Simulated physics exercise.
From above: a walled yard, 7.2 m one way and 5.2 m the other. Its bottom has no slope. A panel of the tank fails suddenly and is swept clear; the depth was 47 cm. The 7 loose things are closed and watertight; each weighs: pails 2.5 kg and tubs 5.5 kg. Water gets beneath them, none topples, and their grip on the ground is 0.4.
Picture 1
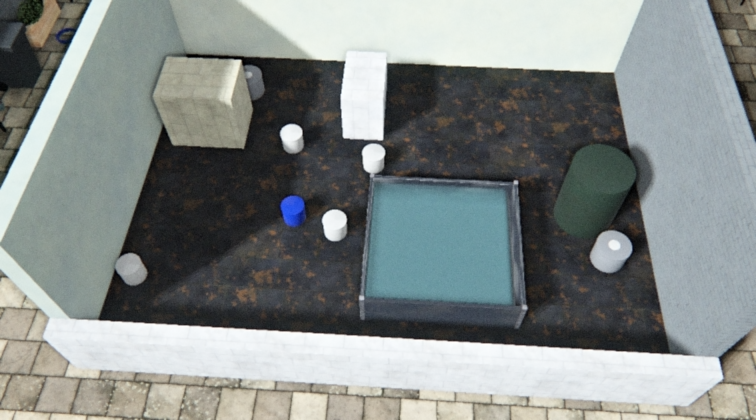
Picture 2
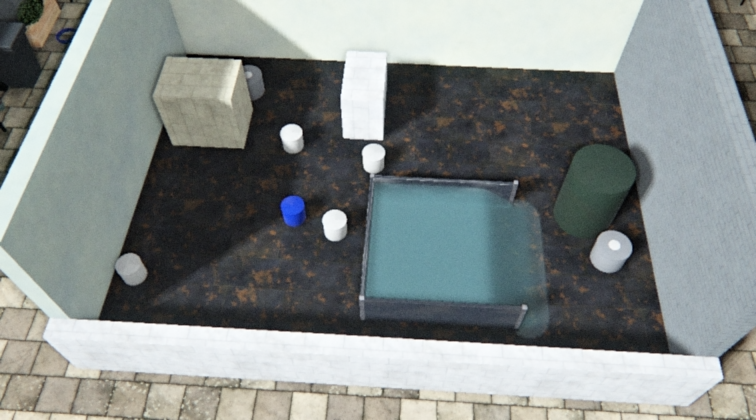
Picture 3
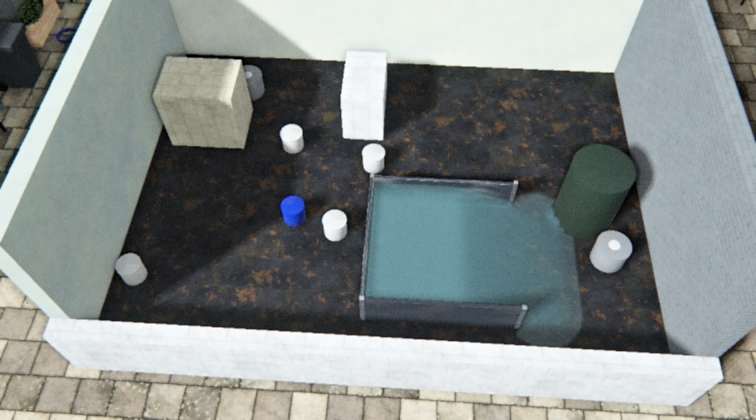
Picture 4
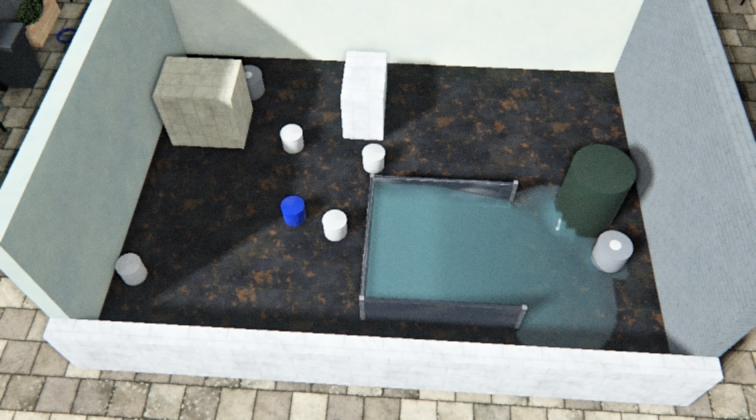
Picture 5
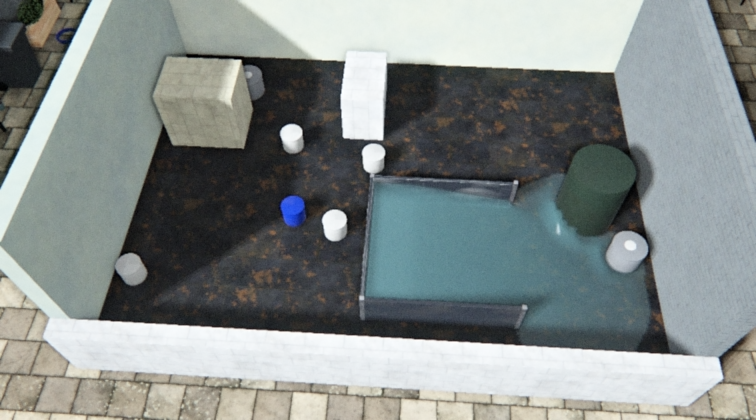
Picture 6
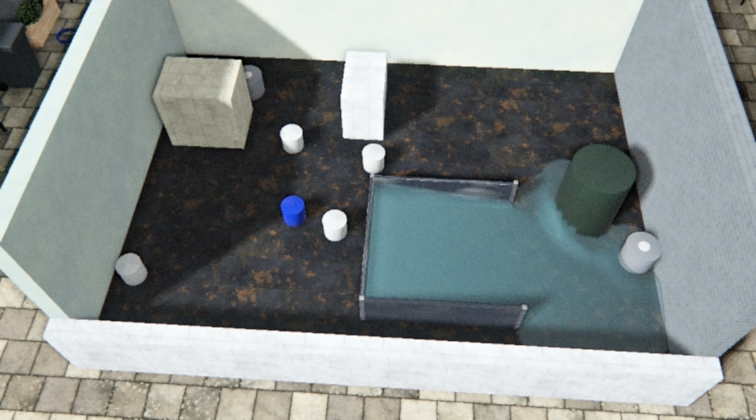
The clip shows a walled yard from above, where the right side of a water-filled tank disappears and water spreads rightward across the dark floor, around a dark green cylinder, shifting a pale pail slightly right while the blue pail stays still.
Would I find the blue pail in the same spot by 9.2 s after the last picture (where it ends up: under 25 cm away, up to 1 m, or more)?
The blue pail stays put.
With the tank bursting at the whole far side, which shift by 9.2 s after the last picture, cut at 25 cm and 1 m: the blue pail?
Then the blue pail stays put.
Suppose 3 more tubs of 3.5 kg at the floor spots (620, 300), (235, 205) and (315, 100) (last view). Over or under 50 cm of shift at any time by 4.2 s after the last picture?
In that order: More, less, less.
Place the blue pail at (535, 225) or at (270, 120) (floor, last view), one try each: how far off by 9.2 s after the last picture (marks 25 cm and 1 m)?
In that order: It gets carried off; it holds its place.
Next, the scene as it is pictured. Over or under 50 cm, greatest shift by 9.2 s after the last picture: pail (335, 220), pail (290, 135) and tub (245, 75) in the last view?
In turn: Less, less, more.
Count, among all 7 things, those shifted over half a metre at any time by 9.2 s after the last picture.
4 of them.
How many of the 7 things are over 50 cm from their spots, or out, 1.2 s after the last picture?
I count 1.
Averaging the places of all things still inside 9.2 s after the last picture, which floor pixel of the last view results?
Around (290, 157).
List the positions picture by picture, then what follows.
In the first frame, the blue pail at (293, 205), on the bottom; water covers 3.4 m2; 0 of 7 have shifted.
In the second frame, the blue pail at (293, 205), on the bottom; 4.3 m2 under water; 0 of 7 have shifted.
In the third frame, the blue pail at (293, 205) rests on the ground; water covers 5.2 m2; 0 of 7 have shifted.
In the fourth frame, the blue pail at (293, 205), on the bottom; water covers 6.0 m2; 0 of 7 have shifted.
In the fifth frame, the blue pail at (293, 205) rests on the ground; 6.9 m2 under water; 1 of 7 have shifted.
In the sixth frame, the blue pail at (293, 205) rests on the ground; water covers 7.8 m2; 1 of 7 have shifted.
Then, 1.2 s after the last picture the blue pail is near (293, 205), 0.0 m from its start, aground; 1 afloat.
Then, 3.8 s after the last picture the blue pail is near (293, 205), 0.0 m from its start, aground; 1 afloat.
Then, 6.2 s after the last picture the blue pail is near (293, 205), 0.0 m from its start, aground; 1 afloat.
Then, 9.2 s after the last picture the blue pail is near (290, 209), 0.1 m from its start, aground; 3 afloat.
